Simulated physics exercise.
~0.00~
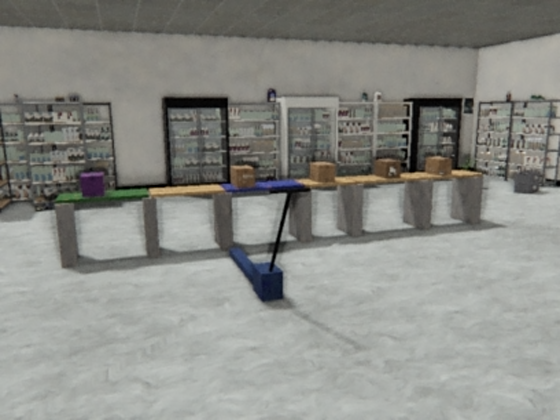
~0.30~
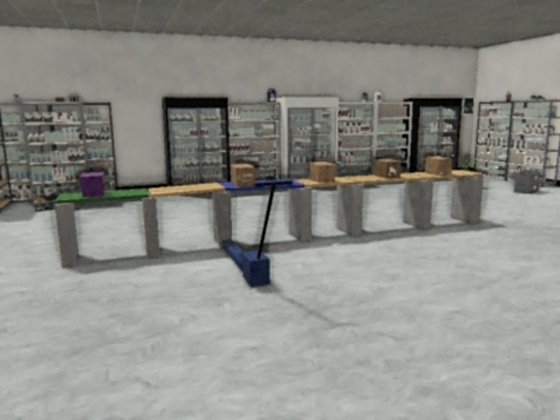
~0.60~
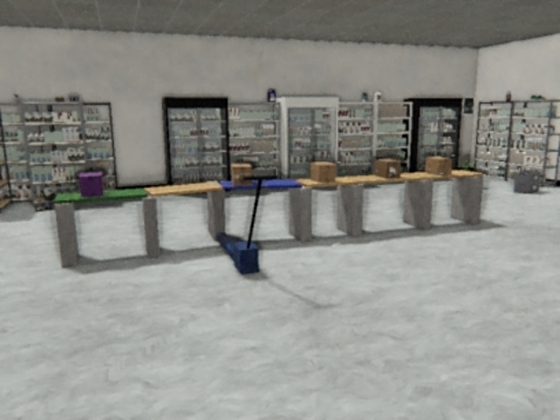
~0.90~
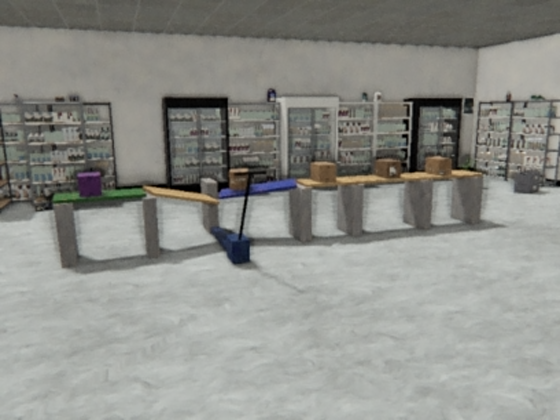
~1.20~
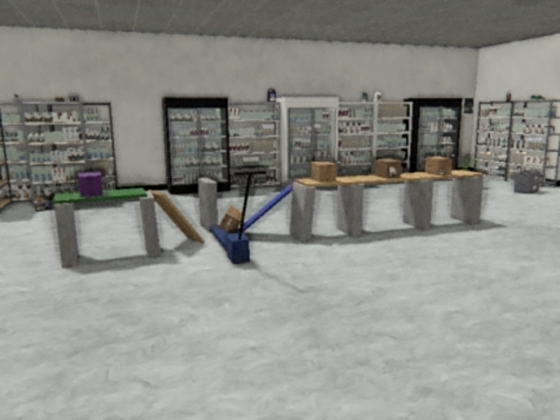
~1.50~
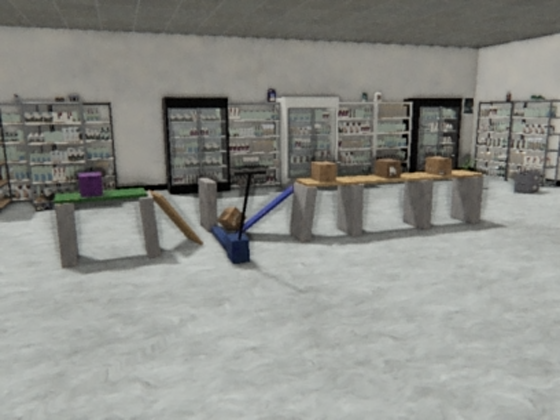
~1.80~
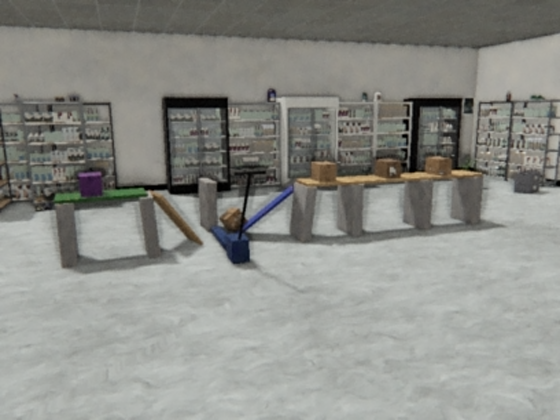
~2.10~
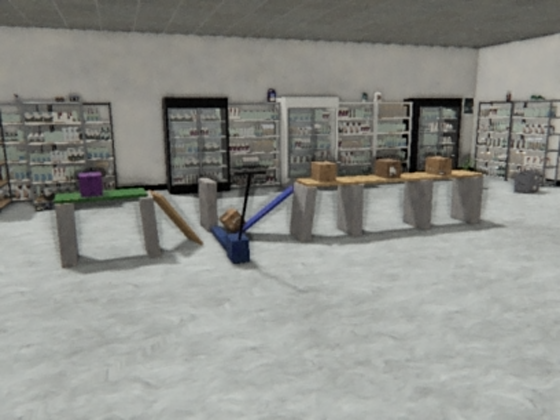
Blue jack pushing an upright back from under a row of boards, the blue board, its neighbour and a carton dropping.
